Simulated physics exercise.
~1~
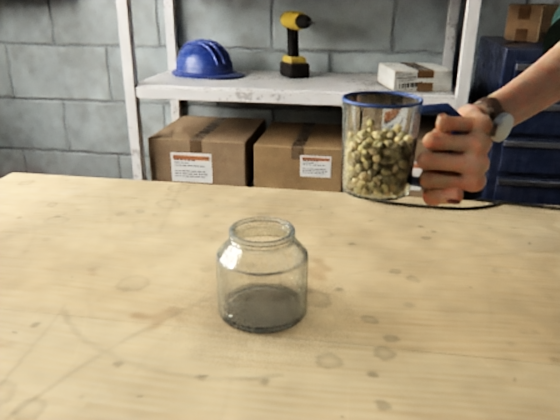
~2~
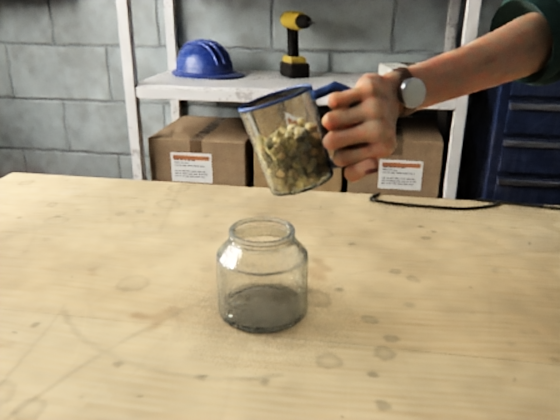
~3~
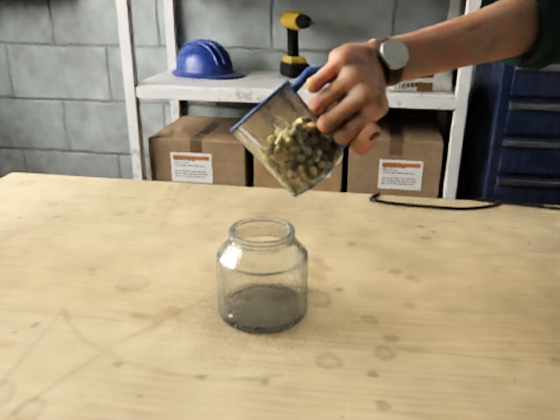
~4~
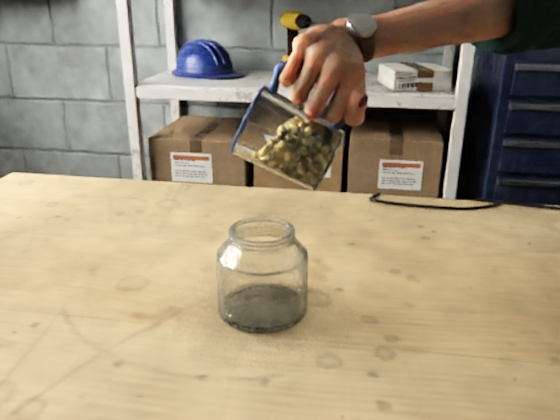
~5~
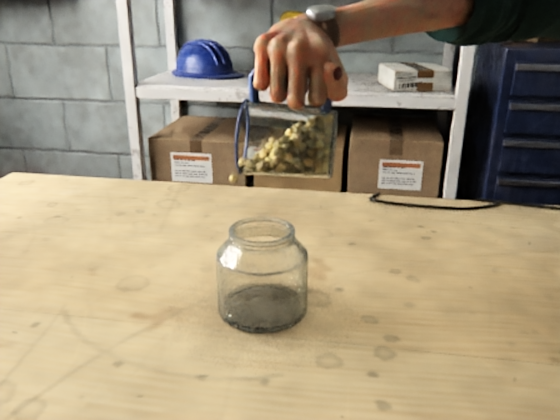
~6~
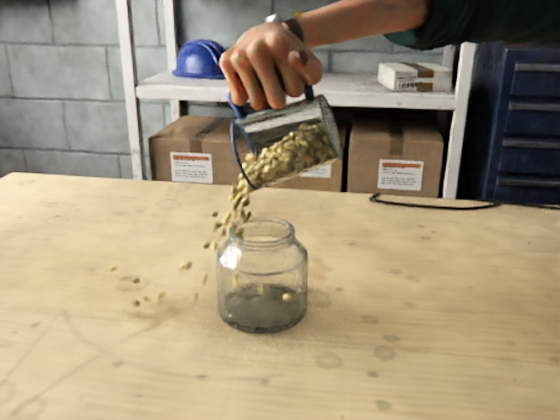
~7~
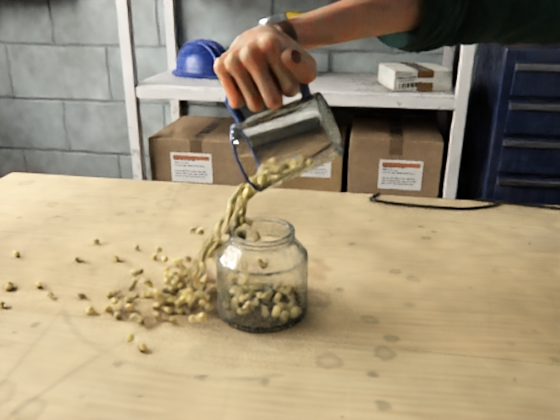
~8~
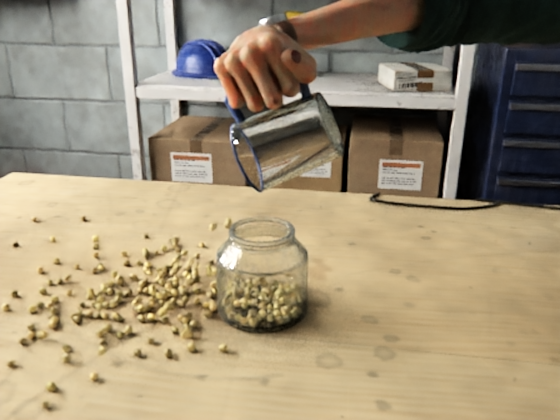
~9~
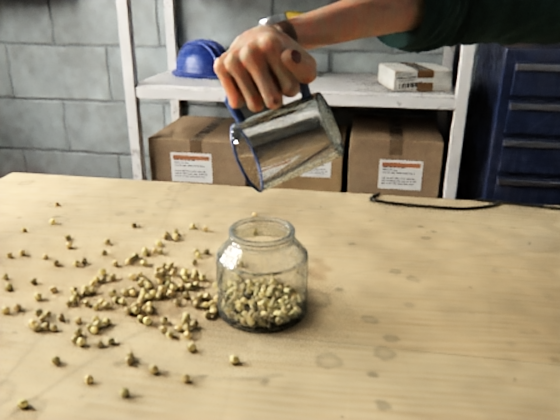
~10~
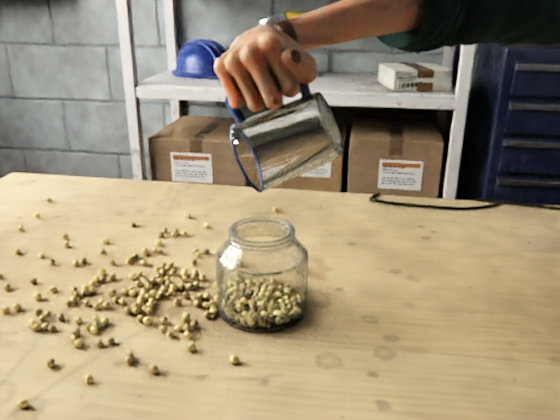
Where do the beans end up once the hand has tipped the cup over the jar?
The larger part ends up scattered on the table, mostly left of the jar, while a fair share lands in the jar. Very few, if any, stay in the cup.
